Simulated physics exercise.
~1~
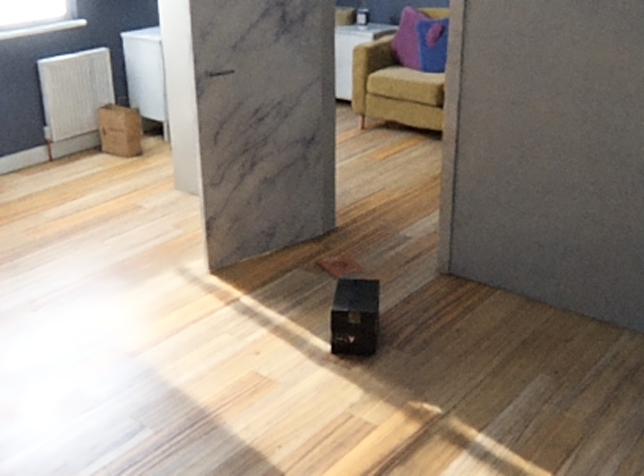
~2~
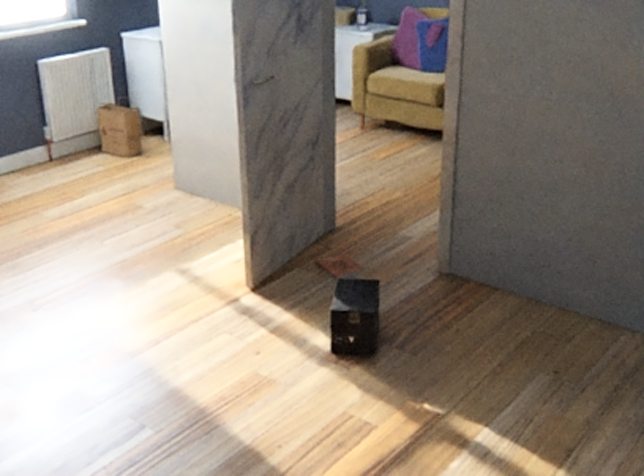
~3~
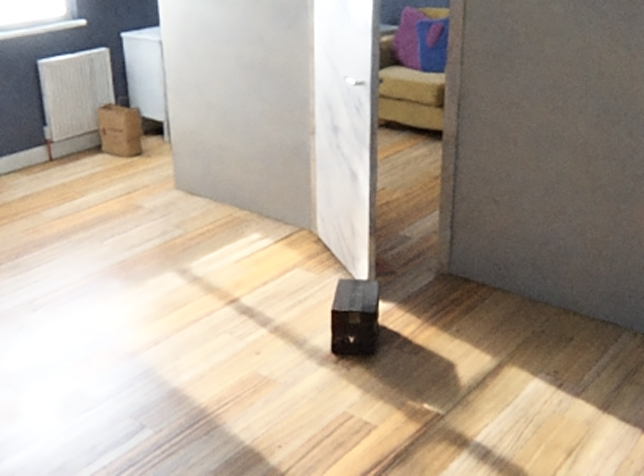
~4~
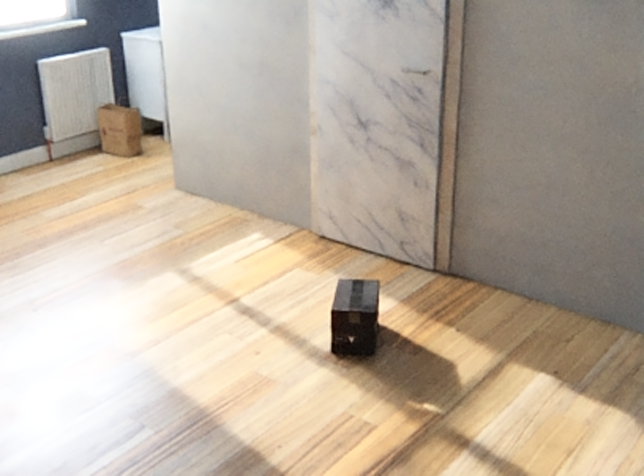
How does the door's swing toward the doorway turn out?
The door swings all the way round and shuts, filling the doorway and hiding the yellow sofa, while the black box stays where it was.
A white door with grey marbled veining stands wide open in a grey wall, seen from above in a sunlit room with a wooden floor. A black box sits on the floor in front of the doorway, a flat orange book lies near the door, and a yellow sofa with purple and blue cushions shows through the opening. The door swings to the right, past the black box, narrowing the view of the sofa. The book drops out of sight behind it. Finally the door fills the doorway, shut, with the black box still in place.
